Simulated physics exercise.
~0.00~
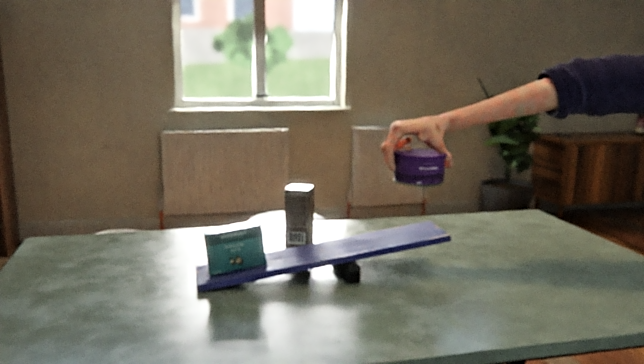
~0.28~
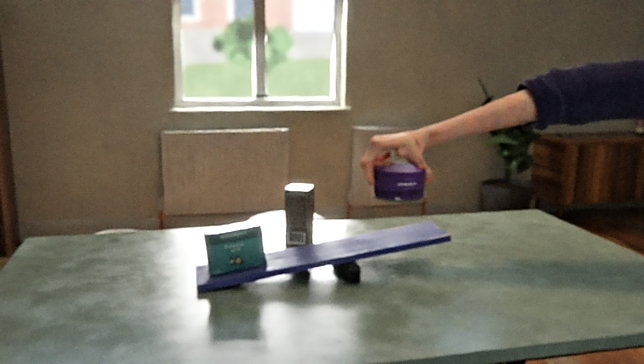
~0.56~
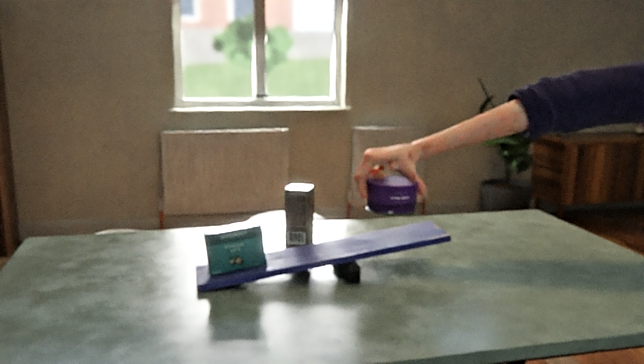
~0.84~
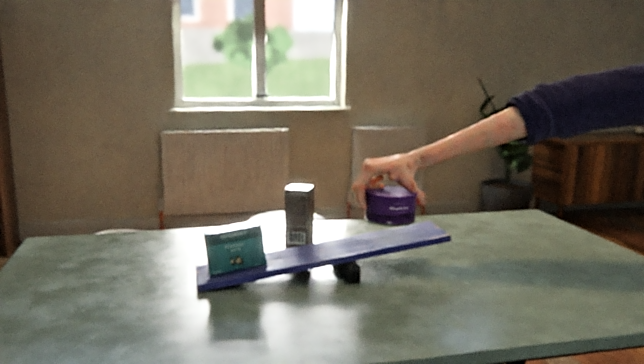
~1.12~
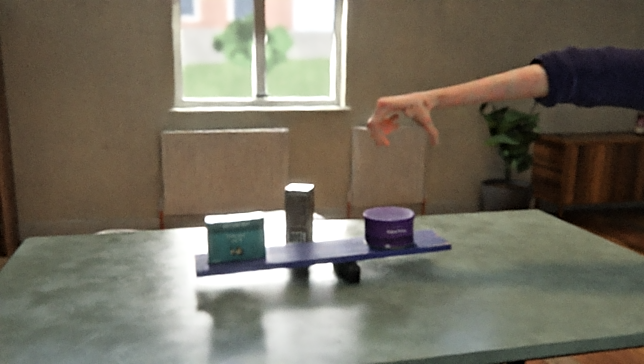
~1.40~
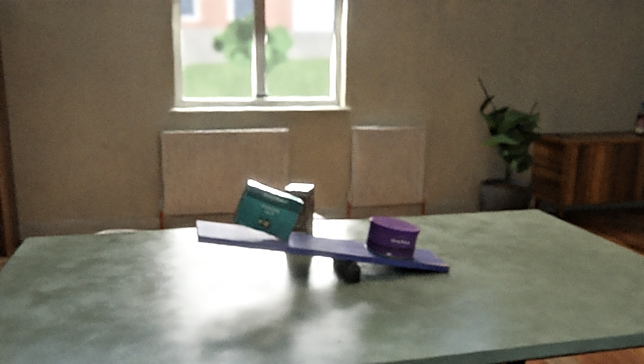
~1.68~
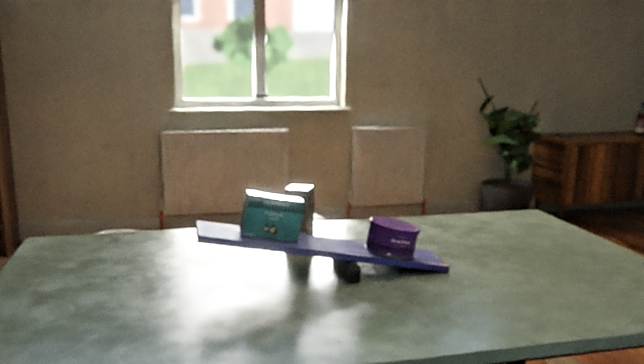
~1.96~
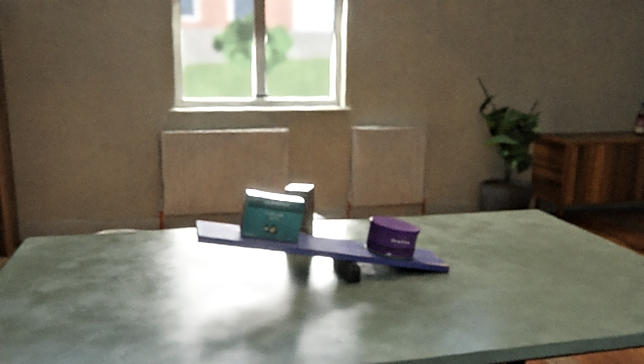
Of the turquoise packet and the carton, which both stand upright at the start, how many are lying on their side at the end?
None of them are lying on their side at the end. The packet only leans with the sloping plank, and the carton is still standing behind it.
